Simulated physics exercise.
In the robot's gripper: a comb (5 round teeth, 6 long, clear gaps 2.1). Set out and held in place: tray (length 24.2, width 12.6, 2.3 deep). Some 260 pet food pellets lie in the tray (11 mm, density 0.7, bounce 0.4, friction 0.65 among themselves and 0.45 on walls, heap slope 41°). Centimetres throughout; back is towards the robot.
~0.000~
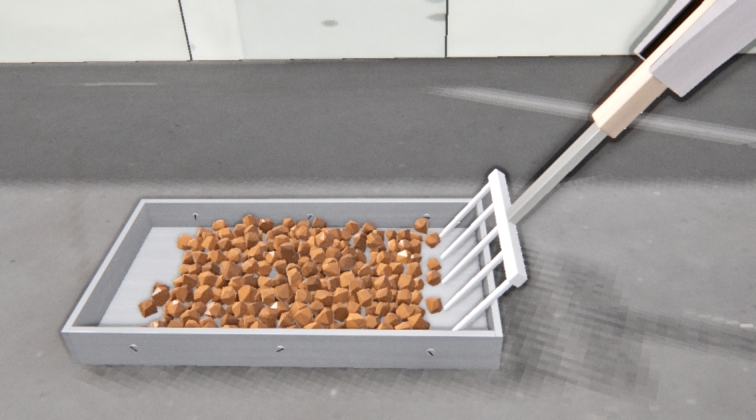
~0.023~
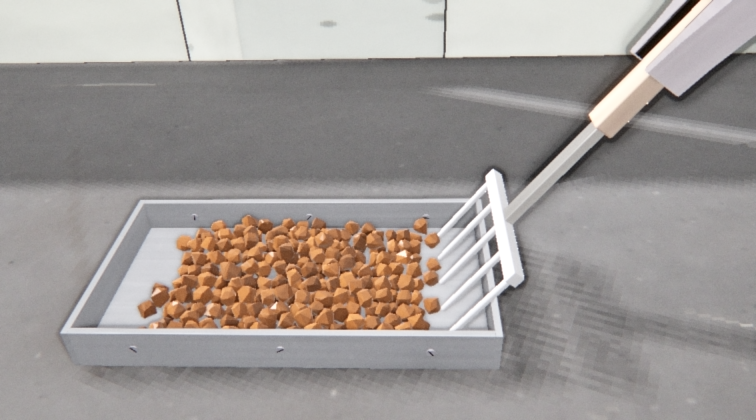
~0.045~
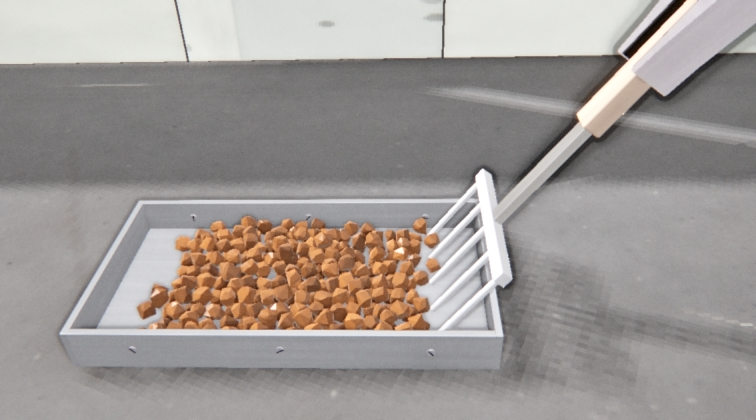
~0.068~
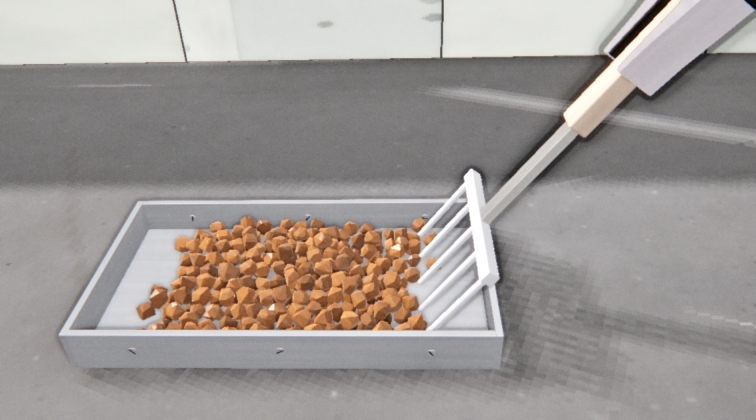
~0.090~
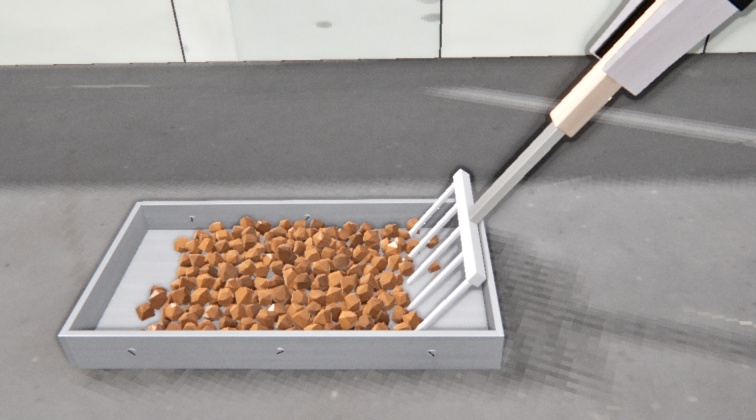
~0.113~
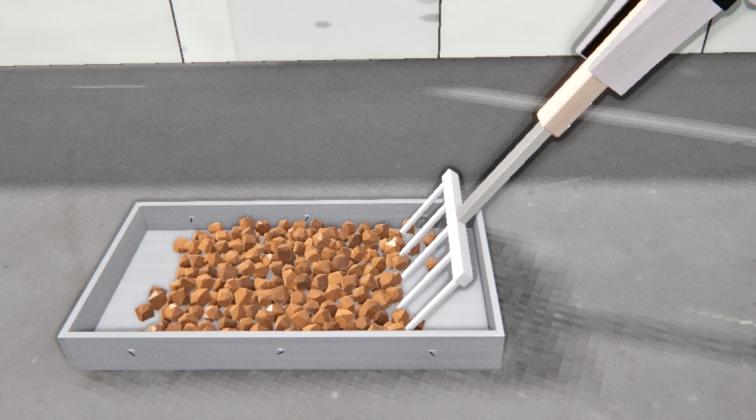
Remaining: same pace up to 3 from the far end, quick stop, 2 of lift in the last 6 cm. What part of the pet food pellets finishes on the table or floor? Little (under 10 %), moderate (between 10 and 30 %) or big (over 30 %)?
A little share, under 10 %, ends on the table or floor.
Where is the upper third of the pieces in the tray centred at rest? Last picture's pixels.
Around (151, 280).
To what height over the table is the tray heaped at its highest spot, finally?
Some 4.0 cm.
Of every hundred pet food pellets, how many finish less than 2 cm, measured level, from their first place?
About 15 per cent.
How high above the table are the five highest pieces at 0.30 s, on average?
Roughly 3 cm.
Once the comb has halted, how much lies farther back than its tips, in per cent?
Roughly 70 per cent.
After 0.30 s, sloping 54°, highest piece 3 above the table; 255 in the tray.
After 0.49 s, sloping 54°, highest piece 5 above the table; 255 in the tray.
After 0.79 s, sloping 54°, highest piece 4 above the table; 253 in the tray, 2 on the table or floor.
After 1.49 s, sloping 54°, highest piece 4 above the table; 253 in the tray, 2 on the table or floor.
At rest, 253 in the tray, 2 on the table or floor. That is 1 % on the table or floor.
